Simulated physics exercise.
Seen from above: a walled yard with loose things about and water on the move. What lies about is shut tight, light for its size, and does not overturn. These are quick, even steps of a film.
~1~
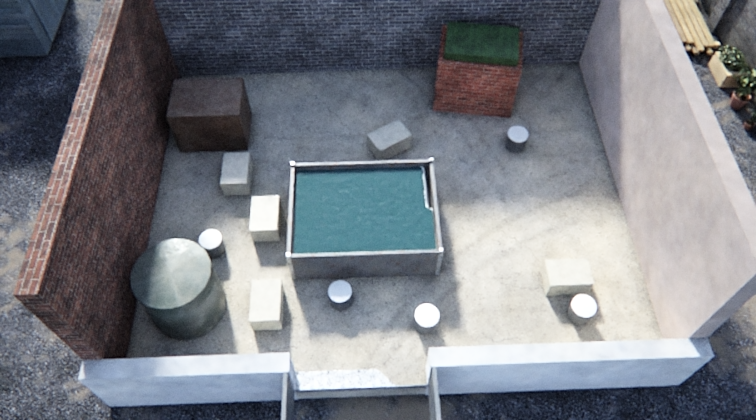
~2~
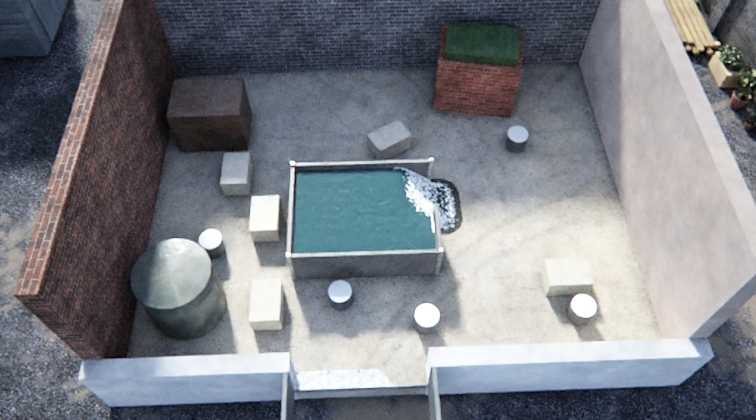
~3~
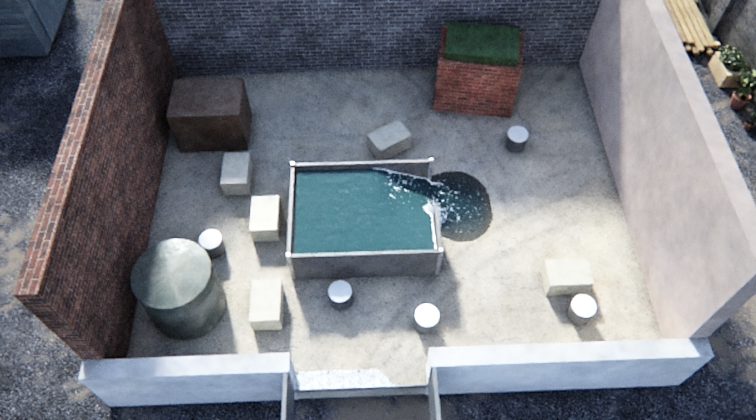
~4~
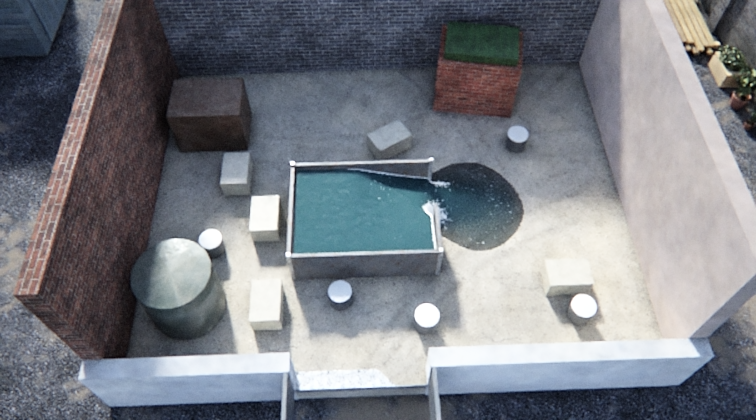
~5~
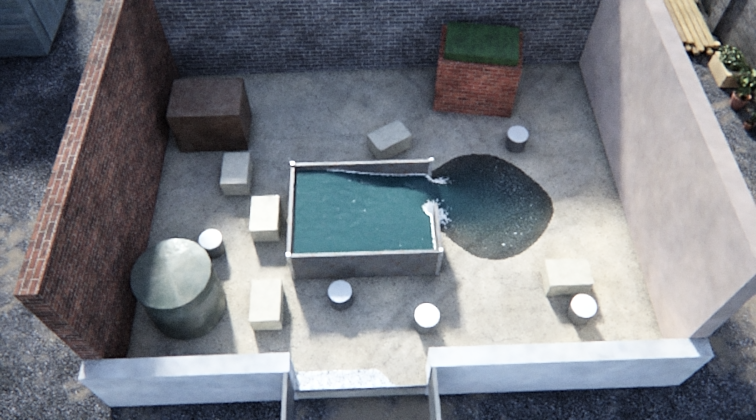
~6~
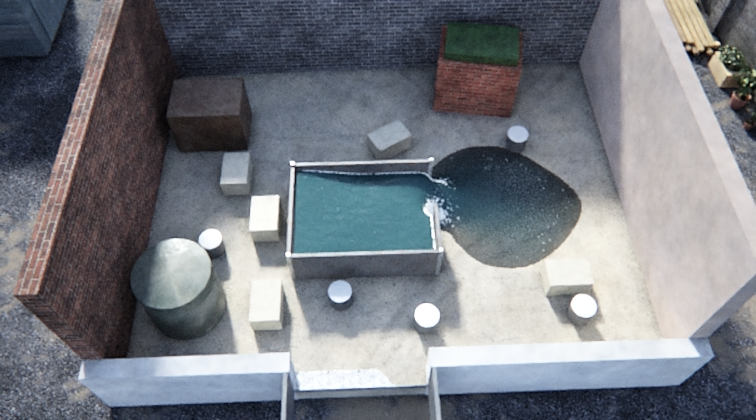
Water pours from the right side of a raised pool and spreads across the yard.
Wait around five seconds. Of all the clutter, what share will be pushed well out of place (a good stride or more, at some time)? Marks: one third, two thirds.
Share: Not even a third.
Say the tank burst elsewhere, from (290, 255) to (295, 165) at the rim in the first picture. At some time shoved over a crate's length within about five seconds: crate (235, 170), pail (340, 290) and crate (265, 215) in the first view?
One after the other: That far or more, pushed that far, yes.
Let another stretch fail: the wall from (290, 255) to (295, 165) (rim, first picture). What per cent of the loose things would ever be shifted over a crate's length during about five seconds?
I make it 60 per cent.
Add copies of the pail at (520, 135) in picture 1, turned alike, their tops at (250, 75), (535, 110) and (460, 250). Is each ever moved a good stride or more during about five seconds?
In that order: Short of that, moved that far, not that far.
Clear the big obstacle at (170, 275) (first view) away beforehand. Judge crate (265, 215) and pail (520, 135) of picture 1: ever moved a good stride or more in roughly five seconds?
In that order: Short of that, shifted that much.
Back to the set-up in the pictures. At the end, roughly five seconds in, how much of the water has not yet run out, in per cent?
Some 100 per cent.
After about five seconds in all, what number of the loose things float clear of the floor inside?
It comes to 3.
A moment on, 0 of 10 are well off their spots; 0 afloat.
Next, 1 of 10 are well off their spots; 1 afloat.
Later, 1 of 10 are well off their spots; 1 afloat.
In the end, 2 of 10 are well off their spots, and 2 have been at some point; 3 afloat.
